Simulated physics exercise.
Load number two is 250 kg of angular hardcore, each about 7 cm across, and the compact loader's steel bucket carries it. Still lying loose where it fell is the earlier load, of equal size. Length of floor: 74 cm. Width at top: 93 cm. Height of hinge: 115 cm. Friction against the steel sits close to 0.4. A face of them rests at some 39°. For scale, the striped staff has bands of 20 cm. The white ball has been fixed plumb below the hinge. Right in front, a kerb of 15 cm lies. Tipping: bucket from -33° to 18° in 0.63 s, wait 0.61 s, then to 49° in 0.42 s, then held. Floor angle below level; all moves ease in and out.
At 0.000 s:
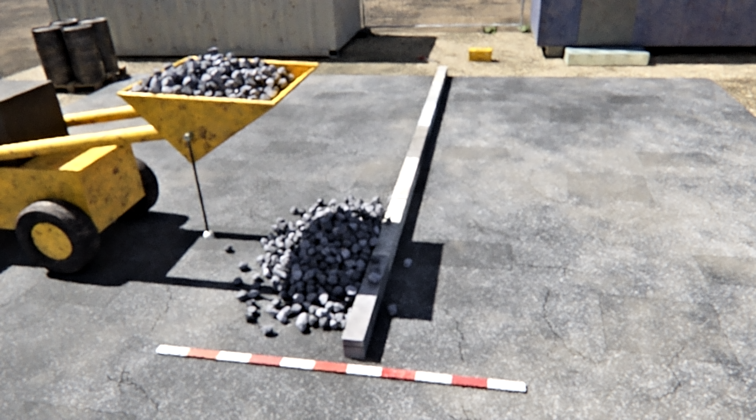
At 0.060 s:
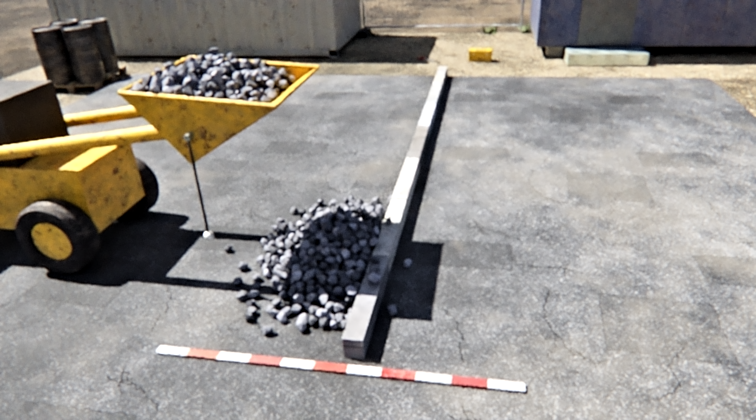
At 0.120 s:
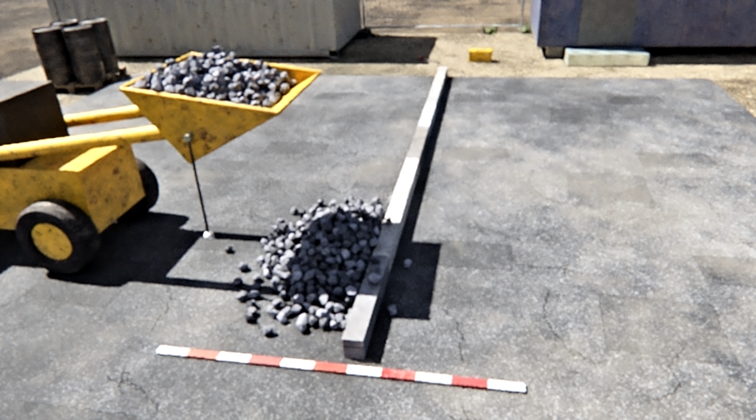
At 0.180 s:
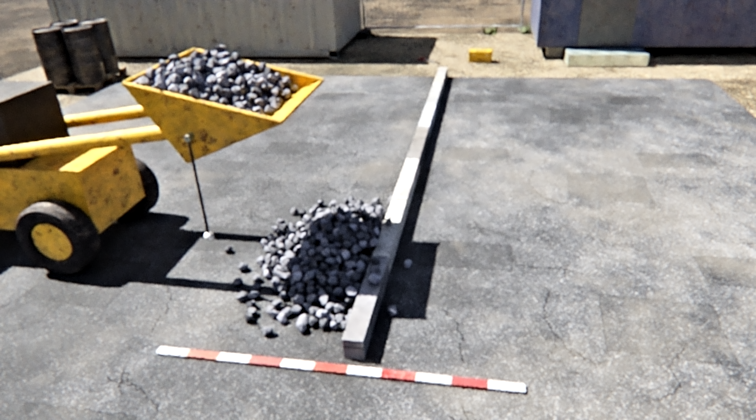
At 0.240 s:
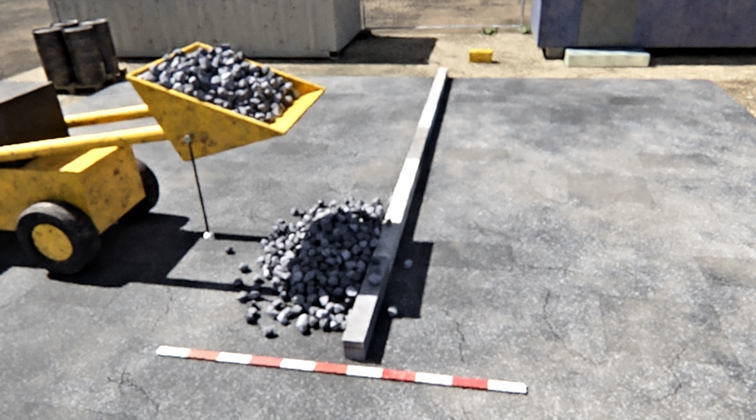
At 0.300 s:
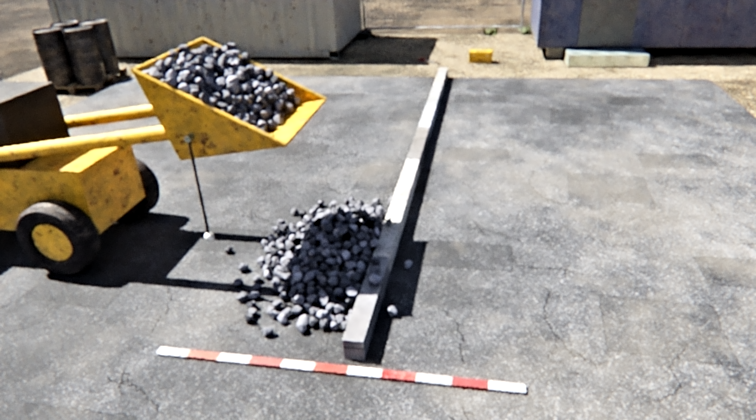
A sunlit yard of cracked grey asphalt, with containers and dark barrels along its far edge, is seen from above by a still camera. At left, a yellow loader holds a bucket heaped with grey stones, near a loose pile of similar stones against a long pale kerb, with a red-and-white striped staff in front. The bucket slowly tilts forward, its right lip dipping and its back edge rising, while the stones shift slightly inside and the pile stays still.
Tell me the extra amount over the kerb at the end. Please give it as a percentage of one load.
3 per cent.
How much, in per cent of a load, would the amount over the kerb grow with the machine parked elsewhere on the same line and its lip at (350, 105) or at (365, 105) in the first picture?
The first would add around 55 per cent, the second around 75 per cent.
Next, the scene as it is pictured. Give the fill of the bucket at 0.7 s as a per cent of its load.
Around 100 per cent of the load is still inside.
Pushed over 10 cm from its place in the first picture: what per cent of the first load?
Around 0 in a hundred.
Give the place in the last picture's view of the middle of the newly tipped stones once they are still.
Roughly at pixel (312, 239).
After 0.5 s the floor is at 10°; in per cent of one load, 100 in the bucket, 100 on this side of the kerb; the foremost stones are at (383, 259).
After 0.7 s the floor is at 18°; in per cent of one load, 99 in the bucket, 101 on this side of the kerb; the foremost stones are at (383, 259).
After 2.1 s the floor is at 49°; in per cent of one load, 0 in the bucket, 197 on this side of the kerb, 4 over the kerb; the foremost stones are at (451, 254).
After 4.6 s the floor is at 49°; in per cent of one load, 0 in the bucket, 197 on this side of the kerb, 4 over the kerb; the foremost stones are at (451, 254). Net gain over the kerb, 3.
